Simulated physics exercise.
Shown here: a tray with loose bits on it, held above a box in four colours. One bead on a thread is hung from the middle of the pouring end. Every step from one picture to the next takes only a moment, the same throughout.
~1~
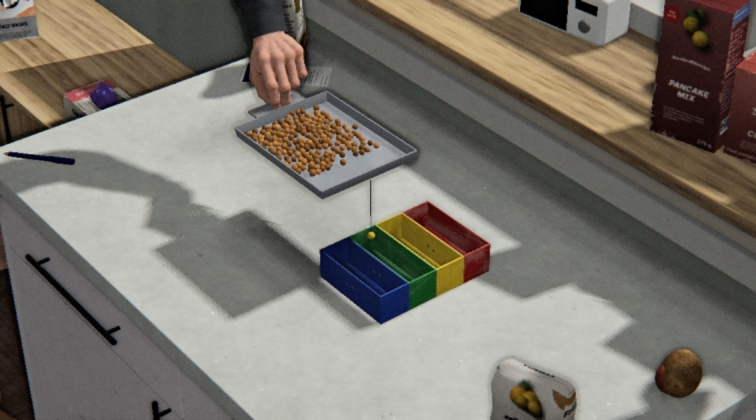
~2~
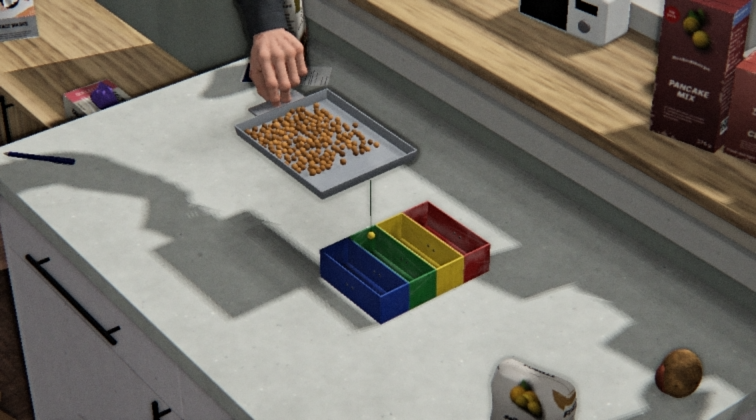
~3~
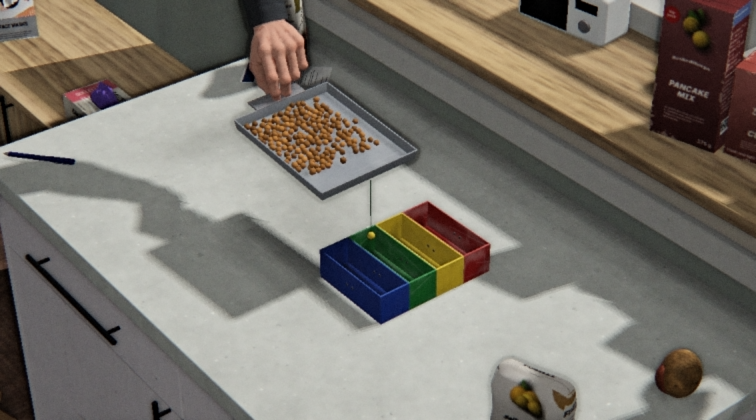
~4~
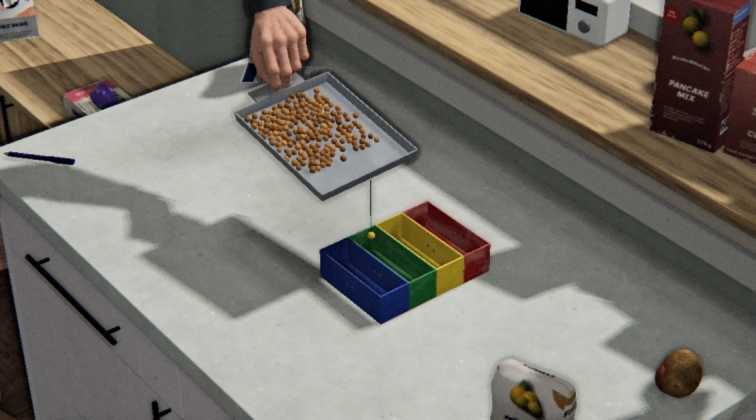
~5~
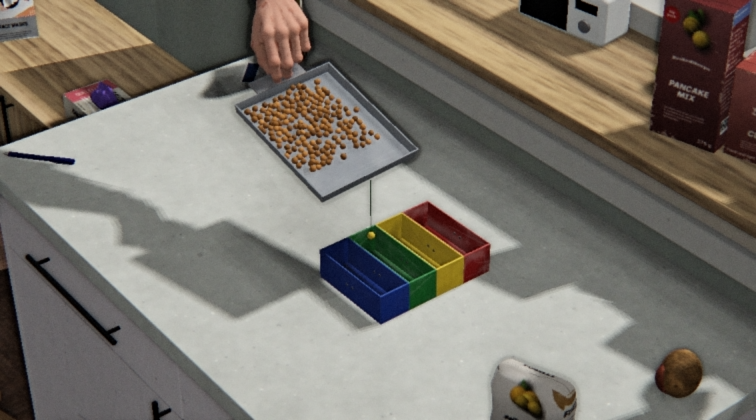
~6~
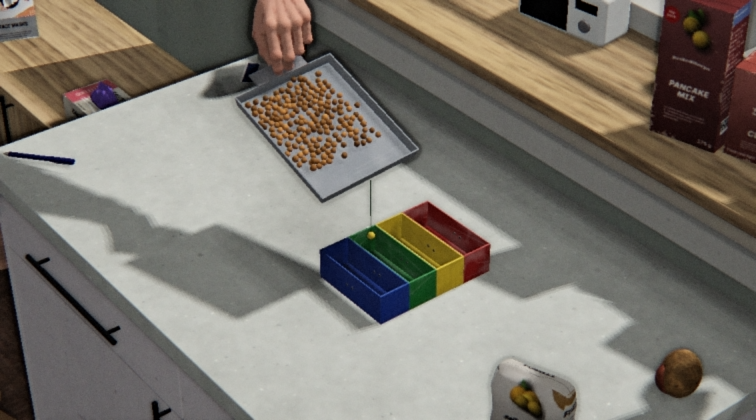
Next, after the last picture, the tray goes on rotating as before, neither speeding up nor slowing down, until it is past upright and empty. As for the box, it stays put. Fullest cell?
Blue.
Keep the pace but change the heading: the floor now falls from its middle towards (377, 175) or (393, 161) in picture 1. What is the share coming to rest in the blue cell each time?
Close to 20 percent first and close to 0 percent second.
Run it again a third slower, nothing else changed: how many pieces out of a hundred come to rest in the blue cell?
Roughly 40 percent, give or take.
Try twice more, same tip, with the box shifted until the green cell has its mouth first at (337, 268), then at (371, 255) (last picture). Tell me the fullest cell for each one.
First: The green one. Second: The blue one.
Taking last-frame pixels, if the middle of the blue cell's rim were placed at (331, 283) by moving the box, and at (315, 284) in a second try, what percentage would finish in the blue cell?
In order: 30 percent and 10 percent.
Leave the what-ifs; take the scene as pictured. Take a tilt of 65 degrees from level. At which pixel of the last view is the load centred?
The load is centred about (342, 157).
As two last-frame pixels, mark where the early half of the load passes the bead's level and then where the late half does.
(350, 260), then (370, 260).
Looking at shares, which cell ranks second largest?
The green one.
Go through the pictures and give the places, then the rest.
The first picture shows corners of the pouring end at (322, 190) and (414, 150), level; middle of the load at (303, 142), roasted chickpeas; bead on its thread at (371, 236); blue cell at (394, 301); green cell at (422, 287); yellow cell at (450, 274); red cell at (476, 261).
The second picture shows corners of the pouring end at (322, 190) and (414, 150), level; middle of the load at (303, 141).
The third picture shows corners of the pouring end at (322, 191) and (414, 150), tipped barely, lowest at the left corner; middle of the load at (303, 137).
The fourth picture shows corners of the pouring end at (323, 193) and (415, 149), tipped a little, lowest at the left corner; middle of the load at (303, 132).
The fifth picture shows corners of the pouring end at (323, 194) and (415, 149), tipped a little, lowest at the left corner; middle of the load at (304, 126).
The sixth picture shows corners of the pouring end at (323, 196) and (416, 149), tipped clearly, lowest at the left corner; middle of the load at (304, 122); blue cell at (394, 301); green cell at (422, 287); yellow cell at (450, 274); red cell at (476, 261).
Soon, tray tipped steeply; nearly all on the tray; a stray few falling or outside the box.
A while on, tray tipped past a quarter turn; nearly all on the tray; a stray few in the green cell; a small part falling or outside the box.
Towards the end, tray tipped past a quarter turn; about a third in the blue cell; about a quarter in the green cell; a stray few in the yellow cell; a stray few in the red cell; about half falling or outside the box.
Finally, tray tipped past a quarter turn; about a third in the blue cell; about a quarter in the green cell; a stray few in the yellow cell; a stray few in the red cell; about half outside the box.
